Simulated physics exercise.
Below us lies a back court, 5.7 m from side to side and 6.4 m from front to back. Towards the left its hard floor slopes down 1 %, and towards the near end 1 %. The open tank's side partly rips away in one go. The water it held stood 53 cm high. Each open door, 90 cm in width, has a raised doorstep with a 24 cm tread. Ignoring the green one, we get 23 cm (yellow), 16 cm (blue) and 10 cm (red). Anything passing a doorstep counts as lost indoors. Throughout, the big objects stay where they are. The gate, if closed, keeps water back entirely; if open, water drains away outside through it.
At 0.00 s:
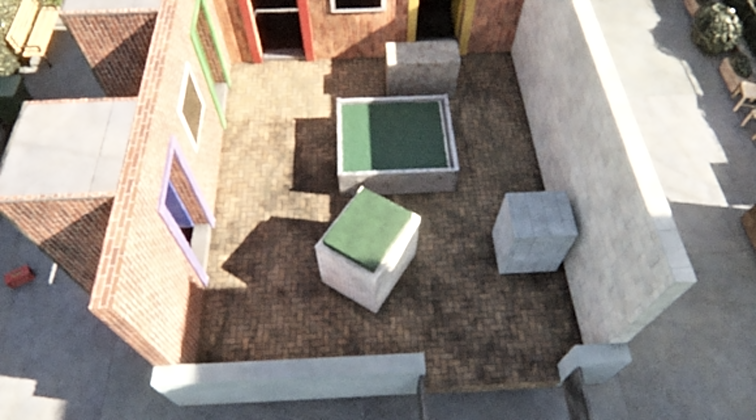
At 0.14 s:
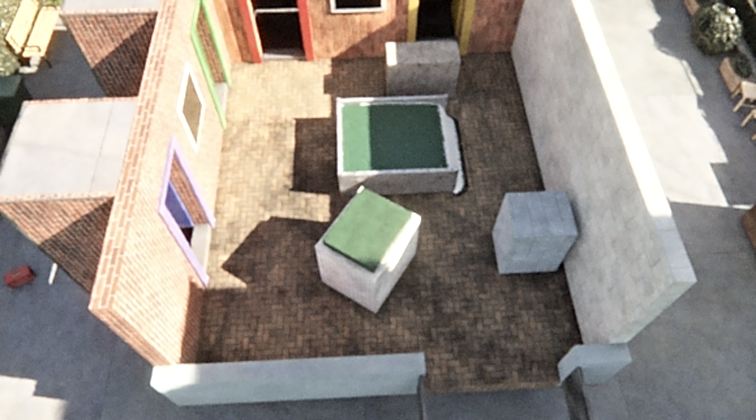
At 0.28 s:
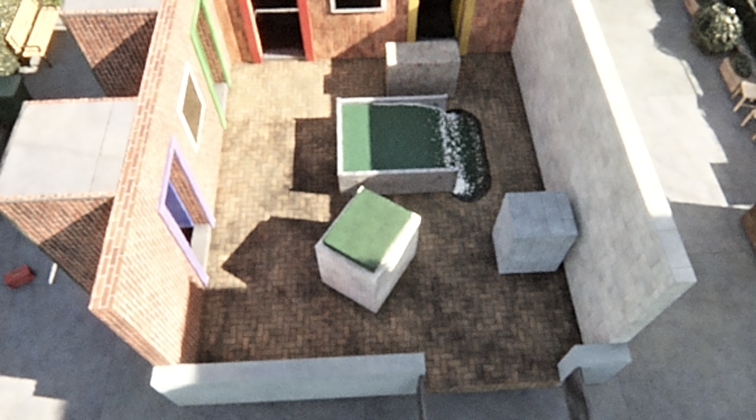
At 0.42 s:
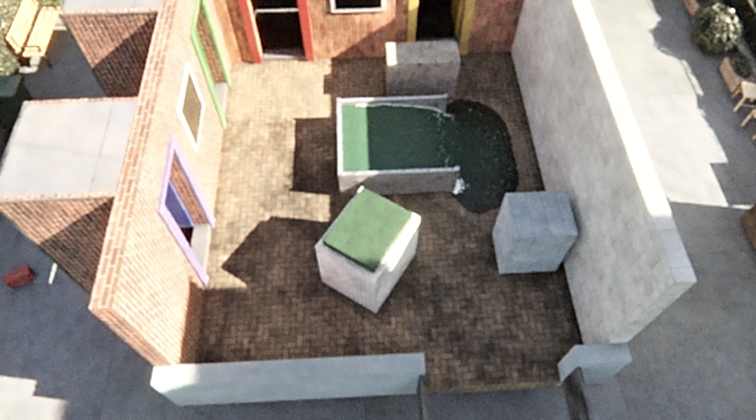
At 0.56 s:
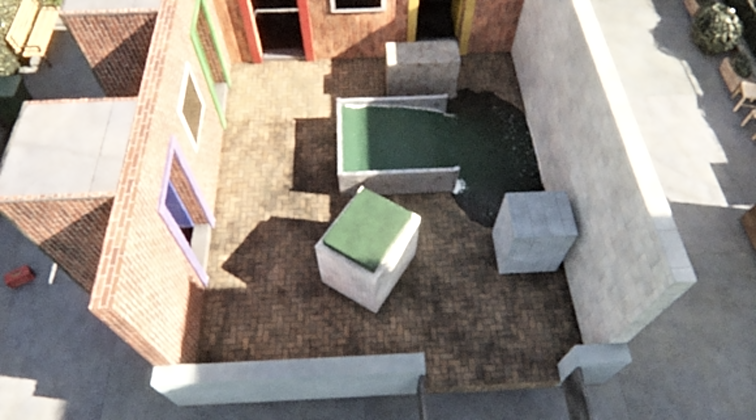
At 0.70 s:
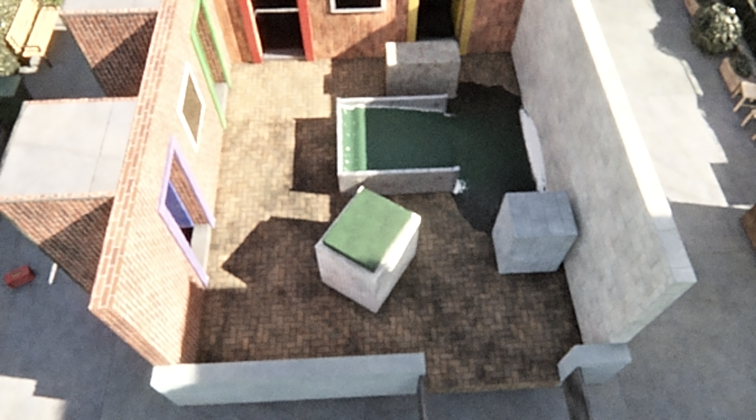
At first, dark green water sits still in an open tank inside a walled brick-paved court, near pale blocks. Then the tank's right side gives way and water pours out, foaming at its edge. The dark pool spreads across the paving to the right-hand wall, where white froth shows.
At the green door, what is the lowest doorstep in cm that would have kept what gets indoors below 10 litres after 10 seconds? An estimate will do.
Somewhere near 8.5 cm.
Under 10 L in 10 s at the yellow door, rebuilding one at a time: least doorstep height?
Yellow door, minimum about 9.5 cm.
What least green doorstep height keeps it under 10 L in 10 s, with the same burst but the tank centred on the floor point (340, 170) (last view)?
At least roughly 8.0 cm high.
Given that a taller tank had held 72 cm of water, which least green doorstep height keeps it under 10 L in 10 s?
I'd go with near 12.5 cm then.
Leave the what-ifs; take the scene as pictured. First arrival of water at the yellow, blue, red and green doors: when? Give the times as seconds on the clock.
Arrival times - yellow: 2.0 s; blue: 4.5 s; red: 3.6 s; green: 4.5 s.
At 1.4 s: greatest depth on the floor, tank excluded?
34 cm.
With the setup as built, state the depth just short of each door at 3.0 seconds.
Door by door in centimetres - yellow 12, blue 0, red 0, green 0.
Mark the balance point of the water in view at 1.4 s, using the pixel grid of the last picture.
My guess is close to (447, 154).
After 1.4 s water covers 15 % of the floor, deepest (34 cm) near (531, 153); it has not reached the green door.
After 3.0 s water covers 35 % of the floor, deepest (25 cm) near (537, 223); it has not reached the green door.
After 10.0 s water covers 90 % of the floor, deepest (12 cm) near (307, 377); 7 cm at the green door, 0 litres in over its 15 cm doorstep.
At the green door as built, the water arrived by 4.4 s and peaked near 11 cm at 5.2 s.
With a doorstep of 6.5 cm, 27 litres would have come in within the 10 s; with 10.5 cm, 2 litres. So under 10 litres takes about 8.5 cm.
